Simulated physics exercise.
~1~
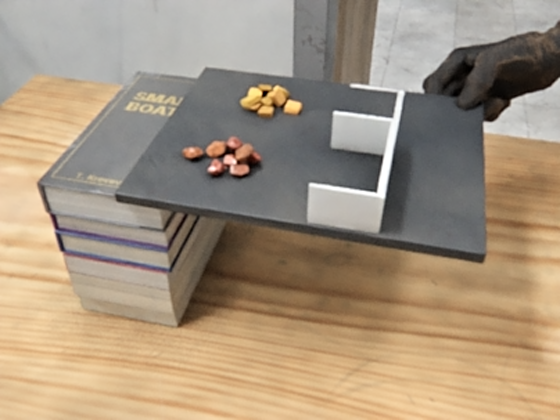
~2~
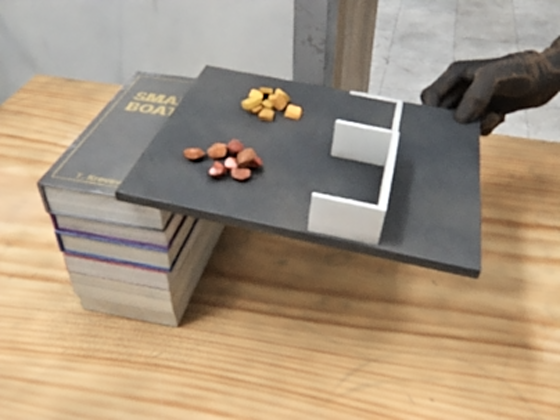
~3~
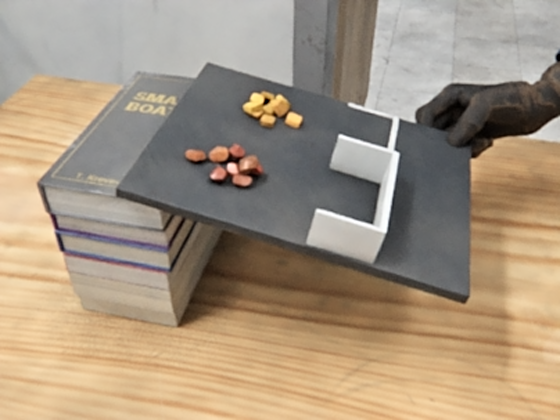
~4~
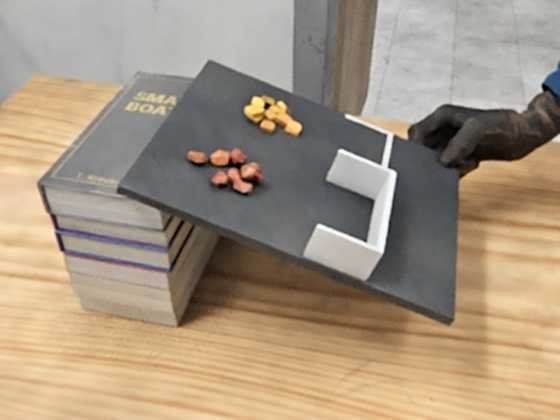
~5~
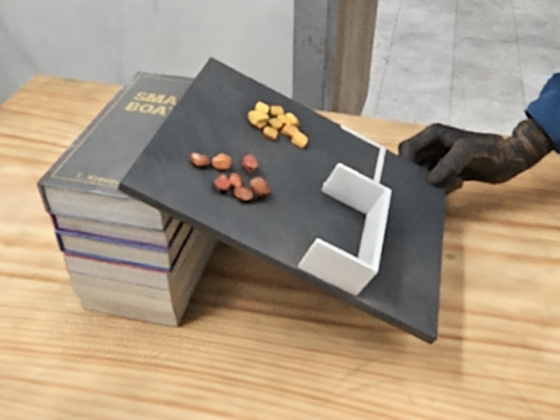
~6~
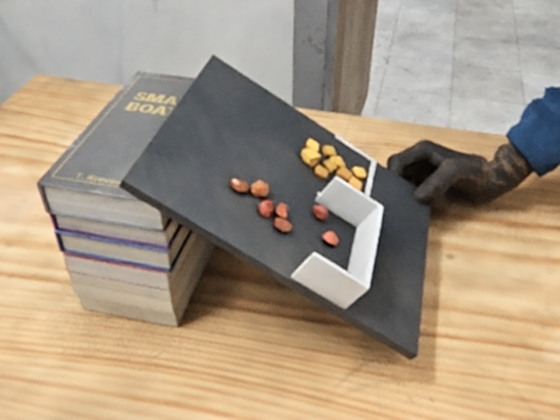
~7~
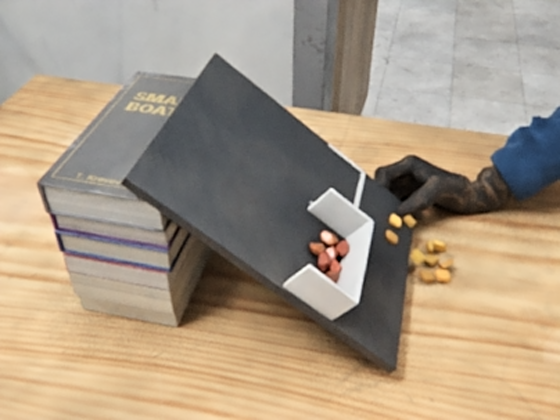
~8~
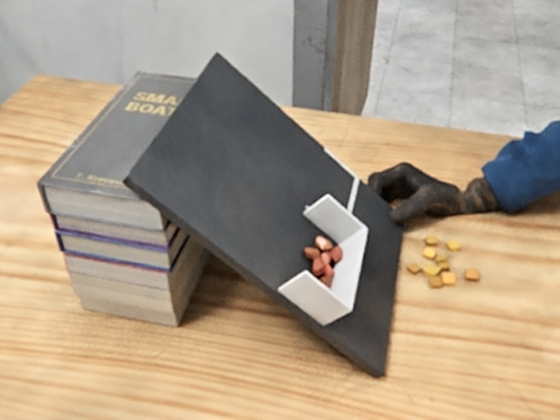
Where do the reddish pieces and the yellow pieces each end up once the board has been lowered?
The reddish pieces stop against the white barrier at the front of the board. The yellow pieces slip past the white strip at the back and end up scattered on the table.
